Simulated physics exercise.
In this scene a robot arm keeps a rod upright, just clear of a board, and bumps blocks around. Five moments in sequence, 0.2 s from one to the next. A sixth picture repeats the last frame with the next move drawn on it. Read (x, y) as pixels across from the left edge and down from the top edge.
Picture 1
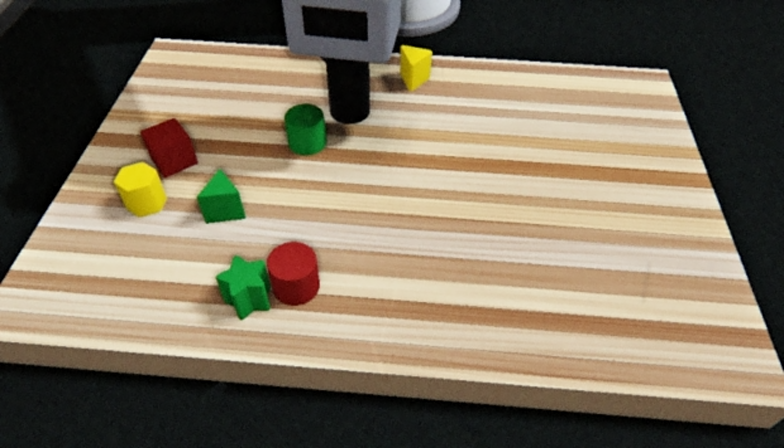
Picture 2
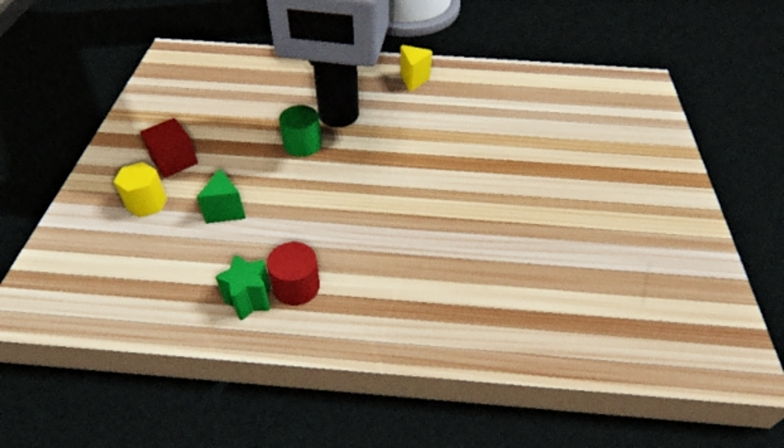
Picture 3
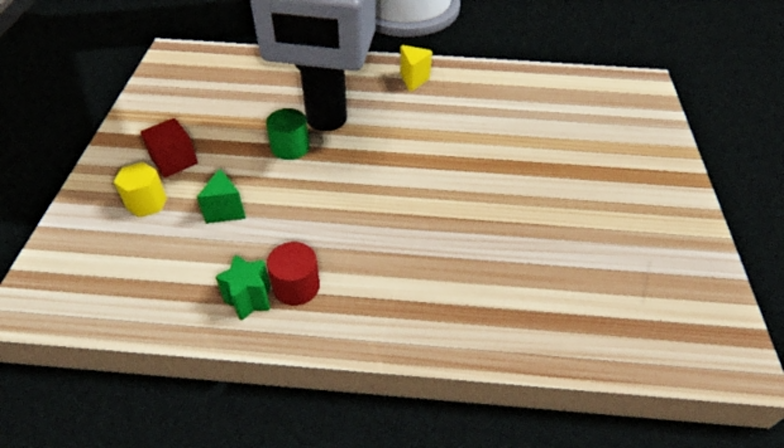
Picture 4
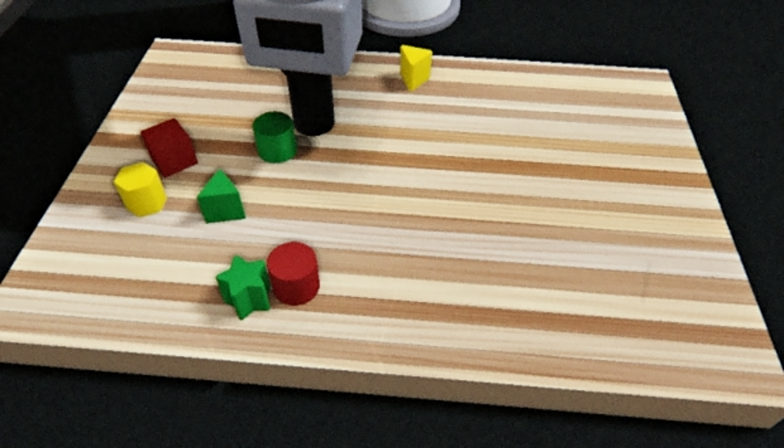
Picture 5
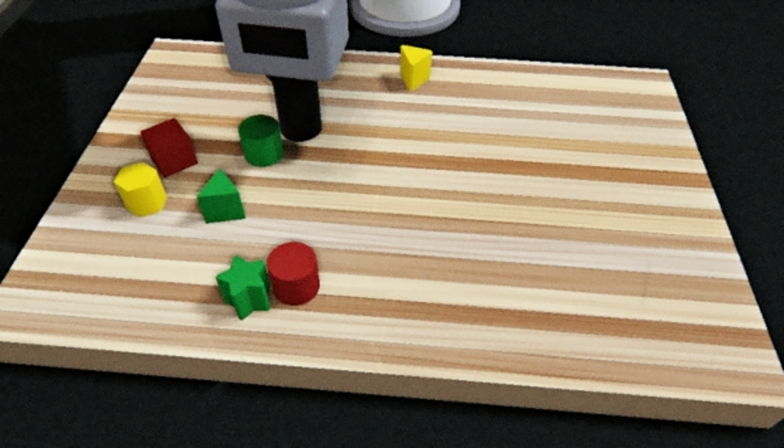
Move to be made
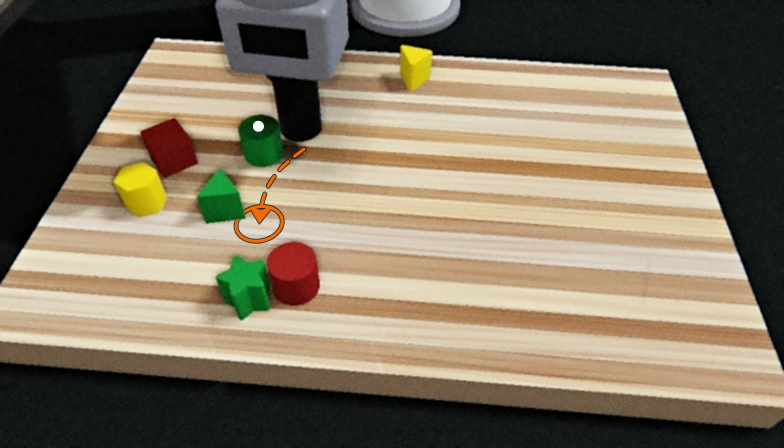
To begin with, a black rod on a gray robotic arm stands just right of a green cylinder on a striped wooden board scattered with red, yellow and green blocks. The rod then moves left and slightly toward the viewer, pushing the cylinder closer to the red block and green triangular block, which stay still.
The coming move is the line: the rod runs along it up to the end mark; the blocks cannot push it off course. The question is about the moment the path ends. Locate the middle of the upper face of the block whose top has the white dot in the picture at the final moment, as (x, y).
Its top middle is near (232, 137).
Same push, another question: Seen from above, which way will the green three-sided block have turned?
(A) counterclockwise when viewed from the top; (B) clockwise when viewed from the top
It's B.
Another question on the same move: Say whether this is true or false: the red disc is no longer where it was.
Answer: False.
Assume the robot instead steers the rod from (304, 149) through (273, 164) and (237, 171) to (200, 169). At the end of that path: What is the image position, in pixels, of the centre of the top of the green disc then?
My estimate: (151, 137).
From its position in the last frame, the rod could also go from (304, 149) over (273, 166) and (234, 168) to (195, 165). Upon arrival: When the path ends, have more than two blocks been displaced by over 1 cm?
My answer is no.
Drawn move, from (304, 149) via (280, 169) and (265, 194), ending at (259, 223); the dot is on the green disc.
On the path given first. One third of the way, rod (276, 149); green disc (235, 135).
Two thirds of the way, rod (260, 175); green disc (232, 137).
At the end, rod (254, 203); green three-sided block (216, 193), turned 40° clockwise; green disc (232, 137); red disc still.
